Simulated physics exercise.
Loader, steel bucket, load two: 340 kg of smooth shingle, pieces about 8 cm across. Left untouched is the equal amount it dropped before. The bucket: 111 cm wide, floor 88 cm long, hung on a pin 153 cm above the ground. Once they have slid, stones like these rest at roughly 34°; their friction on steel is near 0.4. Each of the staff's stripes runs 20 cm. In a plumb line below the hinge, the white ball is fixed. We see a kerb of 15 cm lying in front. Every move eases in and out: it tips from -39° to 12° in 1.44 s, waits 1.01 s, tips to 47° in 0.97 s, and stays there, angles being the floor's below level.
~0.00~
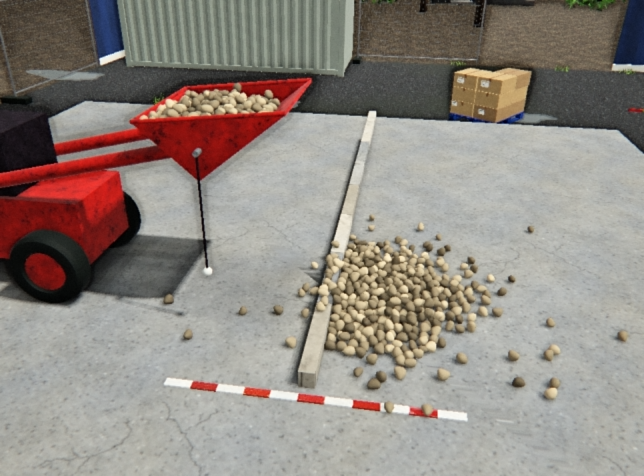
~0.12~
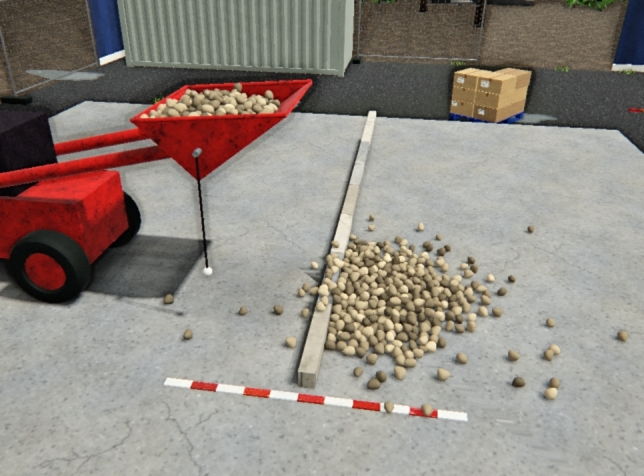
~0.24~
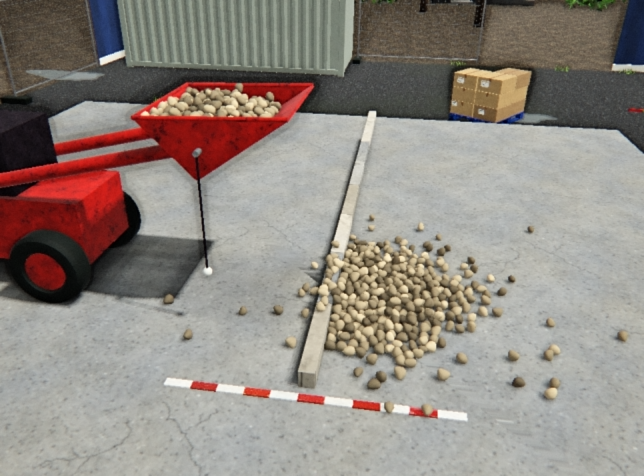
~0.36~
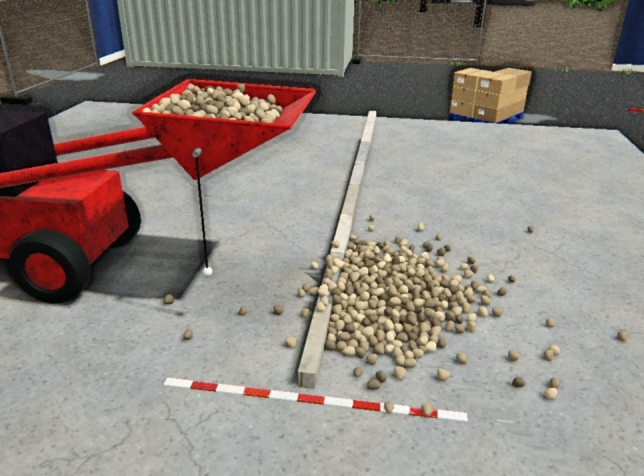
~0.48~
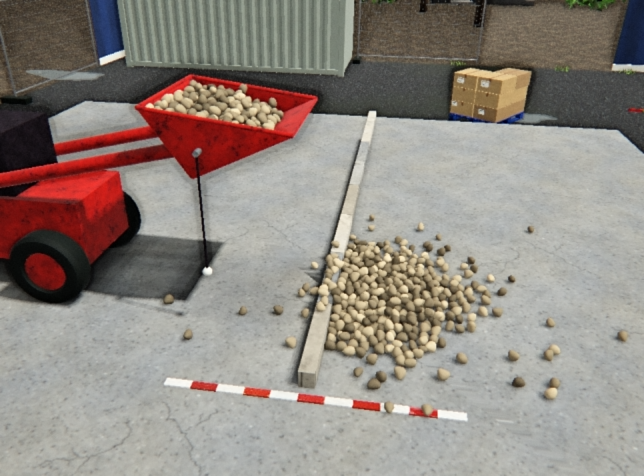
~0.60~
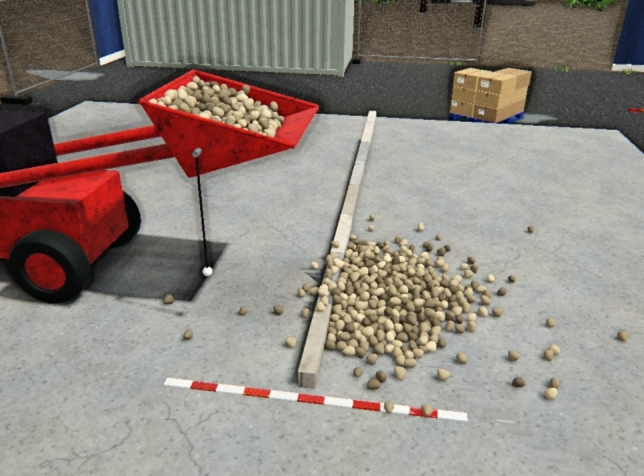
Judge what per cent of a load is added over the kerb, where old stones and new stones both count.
The amount added is about 42 per cent of a load.
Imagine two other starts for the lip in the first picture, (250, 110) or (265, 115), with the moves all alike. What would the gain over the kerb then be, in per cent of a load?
Roughly 10 and 25 per cent, in that order.
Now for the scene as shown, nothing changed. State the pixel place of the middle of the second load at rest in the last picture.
Middle: Approx. (319, 282) px.
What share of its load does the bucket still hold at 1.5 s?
Near 100 per cent of the load is held.
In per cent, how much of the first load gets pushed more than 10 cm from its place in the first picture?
5 per cent.
After 1.1 s the floor is at 4°; in per cent of one load, 100 in the bucket, 6 on this side of the kerb, 95 over the kerb; the foremost stones are at (551, 323).
After 1.5 s the floor is at 12°; in per cent of one load, 98 in the bucket, 8 on this side of the kerb, 95 over the kerb; the foremost stones are at (551, 323).
After 3.9 s the floor is at 47°; in per cent of one load, 0 in the bucket, 64 on this side of the kerb, 136 over the kerb; the foremost stones are at (551, 323).
After 6.6 s the floor is at 47°; in per cent of one load, 0 in the bucket, 64 on this side of the kerb, 137 over the kerb; the foremost stones are at (551, 323). Net gain over the kerb, 42.
